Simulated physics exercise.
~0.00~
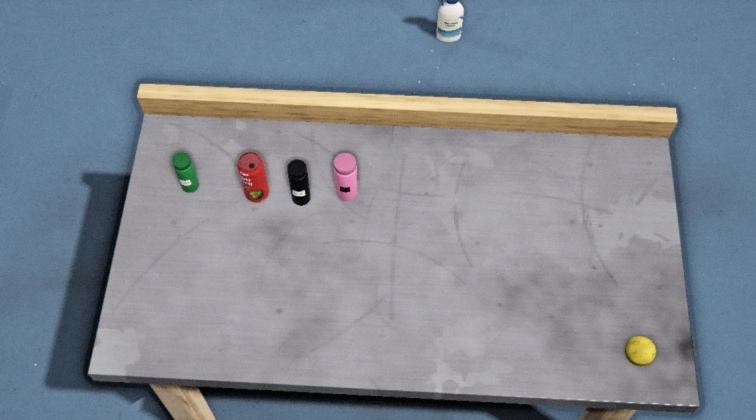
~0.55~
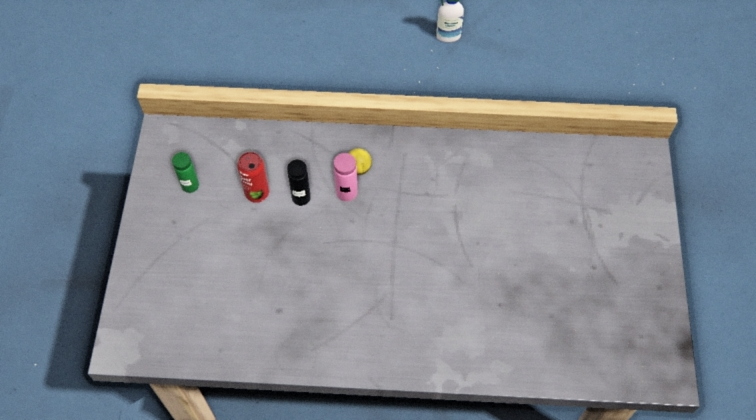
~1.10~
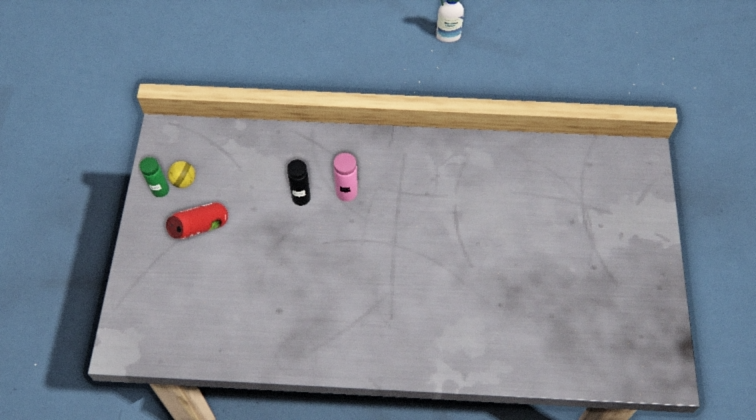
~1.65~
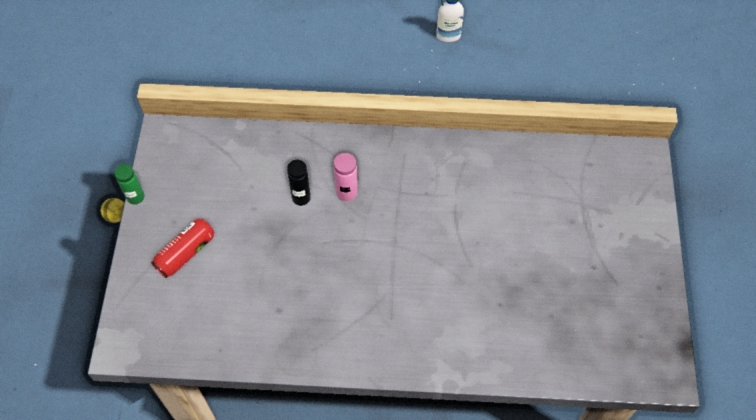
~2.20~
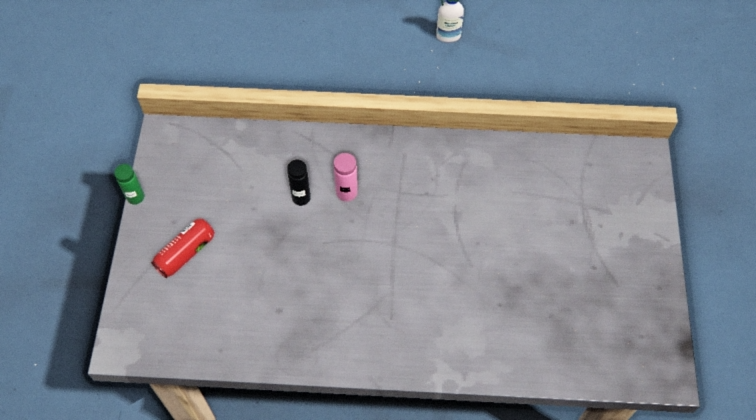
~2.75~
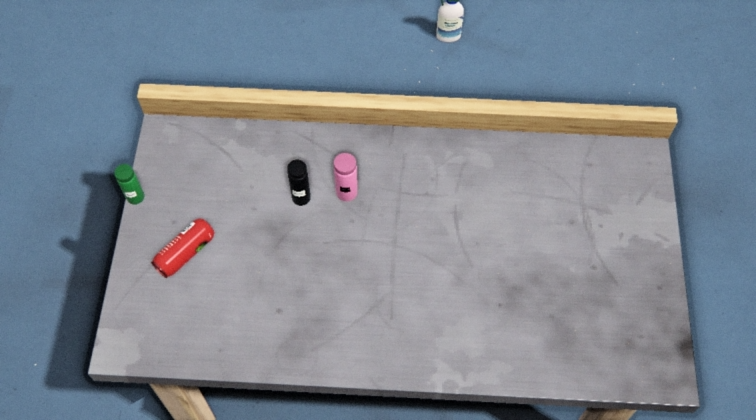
The video shows a yellow ball rolling up and left across a gray table with a wooden rail, passing behind pink and black bottles, toppling a red can and pushing a green bottle to the left edge before dropping out of view, leaving the green bottle upright.
